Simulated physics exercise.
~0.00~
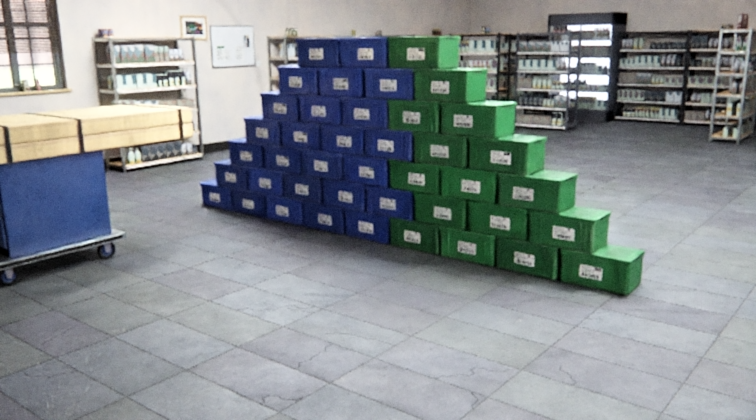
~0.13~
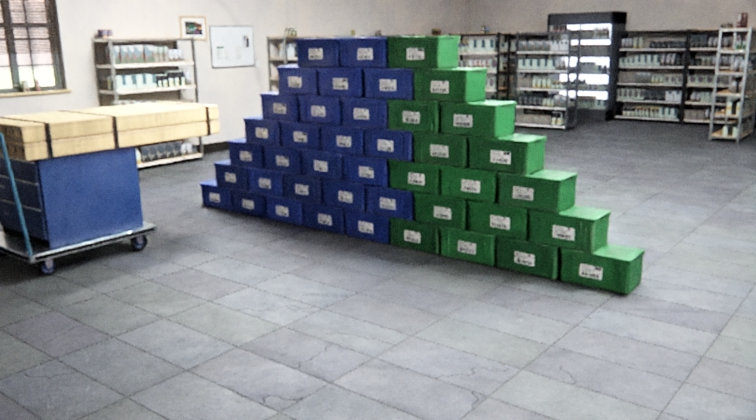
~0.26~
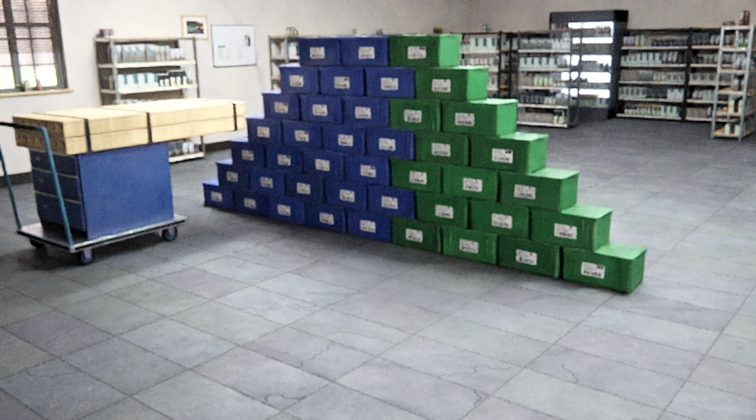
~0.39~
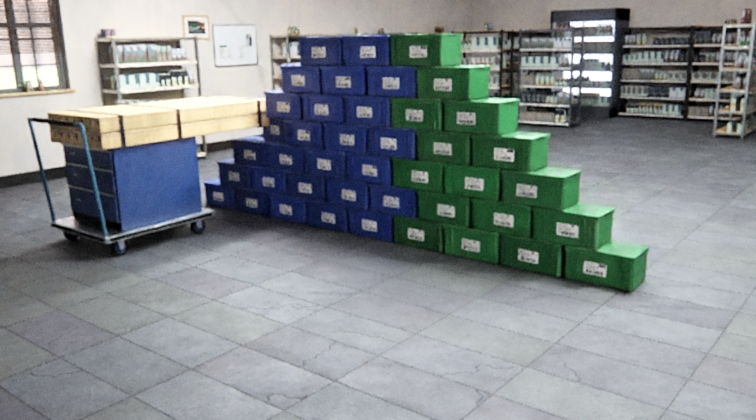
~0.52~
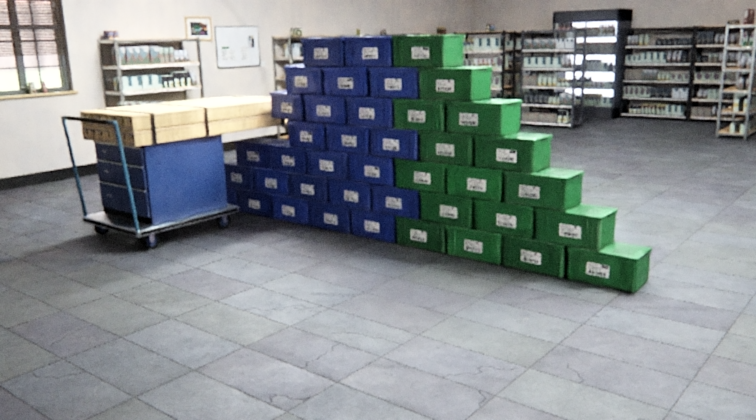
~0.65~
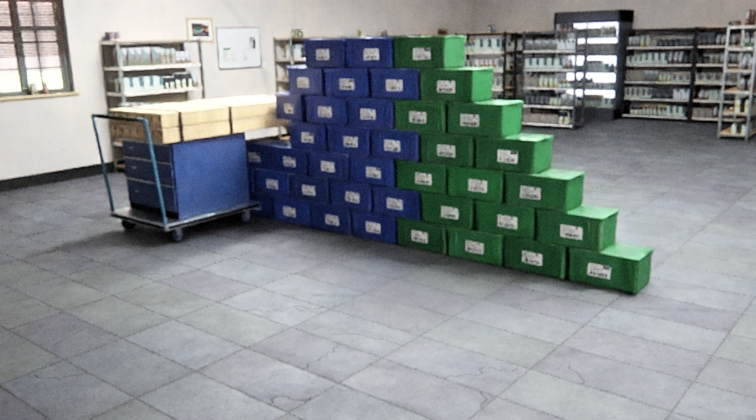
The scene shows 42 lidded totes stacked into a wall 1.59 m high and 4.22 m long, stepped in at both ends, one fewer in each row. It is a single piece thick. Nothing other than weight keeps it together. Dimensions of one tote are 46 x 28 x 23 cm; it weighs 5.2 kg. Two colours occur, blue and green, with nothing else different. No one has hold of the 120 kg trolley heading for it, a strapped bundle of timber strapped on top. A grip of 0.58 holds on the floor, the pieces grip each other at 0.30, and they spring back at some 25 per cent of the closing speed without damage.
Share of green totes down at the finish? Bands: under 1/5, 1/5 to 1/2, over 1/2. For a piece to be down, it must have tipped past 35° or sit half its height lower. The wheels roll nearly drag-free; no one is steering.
Under 1/5.
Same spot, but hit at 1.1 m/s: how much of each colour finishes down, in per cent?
You'd end up with green at 0 per cent down and blue at 0 per cent.
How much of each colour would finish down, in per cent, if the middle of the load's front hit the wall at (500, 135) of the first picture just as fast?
For green it's 40 per cent, for blue 10 per cent.
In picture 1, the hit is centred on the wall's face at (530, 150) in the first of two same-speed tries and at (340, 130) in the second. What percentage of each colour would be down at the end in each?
Down by colour - green: 10%, then 0%; blue: 0%, then 30%.
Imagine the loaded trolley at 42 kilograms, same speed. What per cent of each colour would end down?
Result: Green 0, blue 0 %.
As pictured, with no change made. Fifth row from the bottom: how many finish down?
Exactly 0 finish down.
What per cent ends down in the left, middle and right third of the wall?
I'd put it at 20 % left, 0 % middle and 0 % right.
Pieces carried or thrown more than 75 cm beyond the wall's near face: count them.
Estimate: Roughly 4 of them.
By 0.78 s, load 85 cm past the wall's line, still rolling; none of the 16 green totes down (1 of 42 in all colours); top green tote unmoved.
By 0.94 s, load 1.06 m past the wall's line, still rolling; none of the 16 green totes down (1 of 42 in all colours); top green tote unmoved.
By 1.26 s, load 1.36 m past the wall's line, still rolling; none of the 16 green totes down (1 of 42 in all colours); top green tote unmoved.
By 1.94 s, load 1.52 m past the wall's line, still rolling; none of the 16 green totes down (3 of 42 in all colours); top green tote unmoved.
When it is over (3.4 s), load 1.42 m past the wall's line, still rolling; none of the 16 green totes down (3 of 42 in all colours); top green tote unmoved; top blue tote unmoved. That is 0 per cent. In pixels of the last frame, middles, top green tote near (429, 52), top blue tote near (379, 53).
